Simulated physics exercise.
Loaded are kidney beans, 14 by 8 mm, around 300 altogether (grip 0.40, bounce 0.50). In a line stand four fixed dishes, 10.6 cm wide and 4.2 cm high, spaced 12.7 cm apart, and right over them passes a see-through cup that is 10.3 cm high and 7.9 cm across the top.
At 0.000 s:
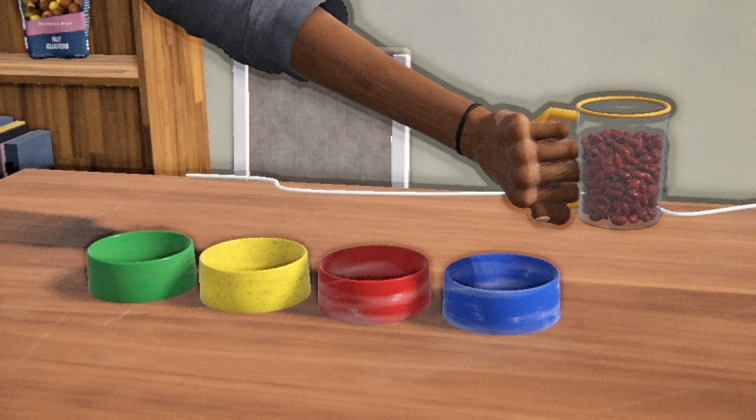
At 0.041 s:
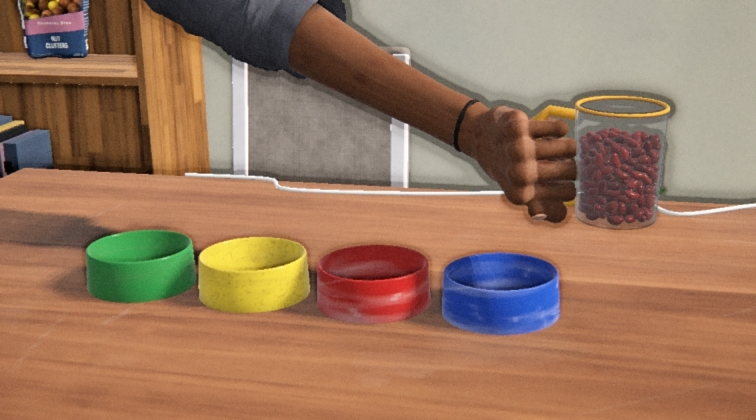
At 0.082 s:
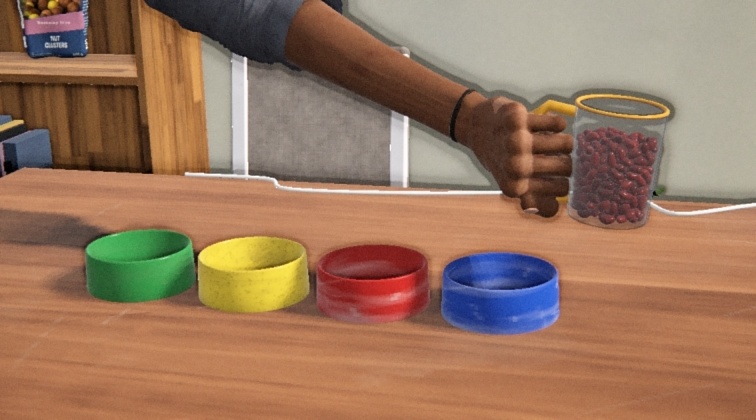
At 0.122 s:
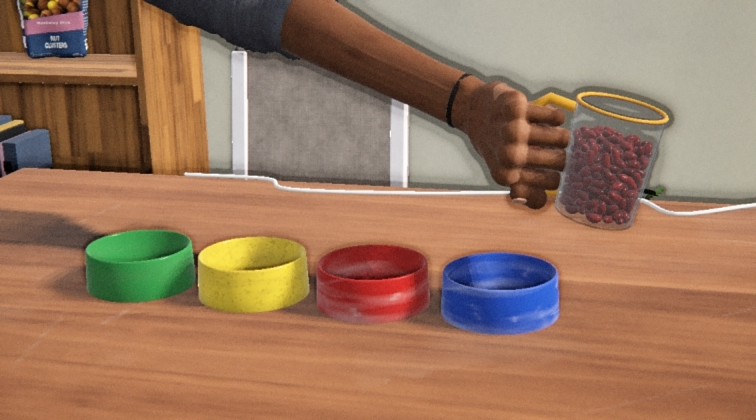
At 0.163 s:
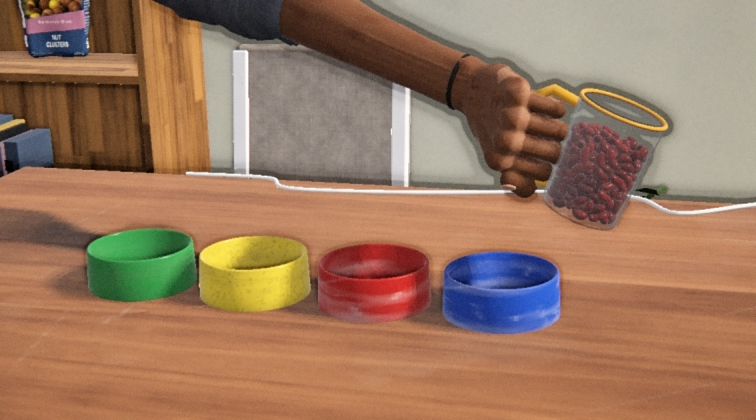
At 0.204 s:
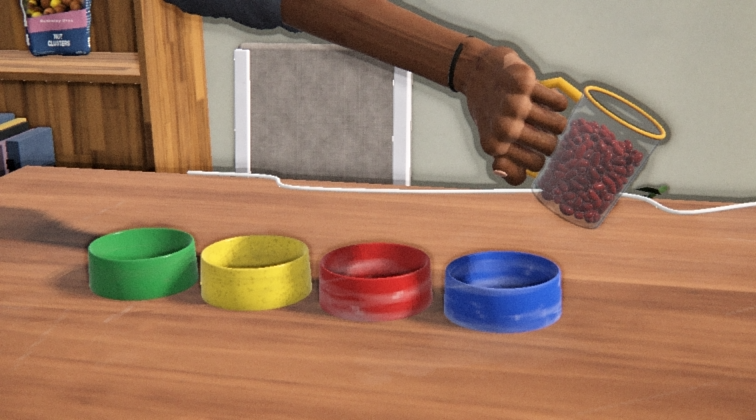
A hand lifts a clear cup of red beans and tilts it to the right.
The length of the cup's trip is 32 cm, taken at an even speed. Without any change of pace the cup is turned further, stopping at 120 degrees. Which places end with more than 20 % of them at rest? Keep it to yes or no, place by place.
Place by place: Red dish no, blue dish yes, green dish no, yellow dish no, counter yes.
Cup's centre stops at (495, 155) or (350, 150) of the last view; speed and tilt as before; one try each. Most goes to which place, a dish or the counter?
First try: Counter; second try: Blue.
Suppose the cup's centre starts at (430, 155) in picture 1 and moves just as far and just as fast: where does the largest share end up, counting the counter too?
Most of it lands at red.
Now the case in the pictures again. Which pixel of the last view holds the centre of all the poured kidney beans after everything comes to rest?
About (524, 298).
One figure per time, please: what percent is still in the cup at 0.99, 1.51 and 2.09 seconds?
In turn: 10 %, 0 %, 0 %.
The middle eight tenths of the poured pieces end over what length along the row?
Length: Approx. 15 cm.
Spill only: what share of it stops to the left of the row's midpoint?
Share on that side: Roughly 0 %.
After 0.99 s, tilt 120 degrees; cup holds 10 %, blue 55 %.
Then, at 1.51 s, tilt 120 degrees; cup holds 0 %, blue 70 %.
Then, at 2.09 s, tilt 120 degrees; cup holds 0 %, blue 70 %.
At rest (2.4 s), red 0 %, blue 70 %, green 0 %, yellow 0 %, counter 30 %.
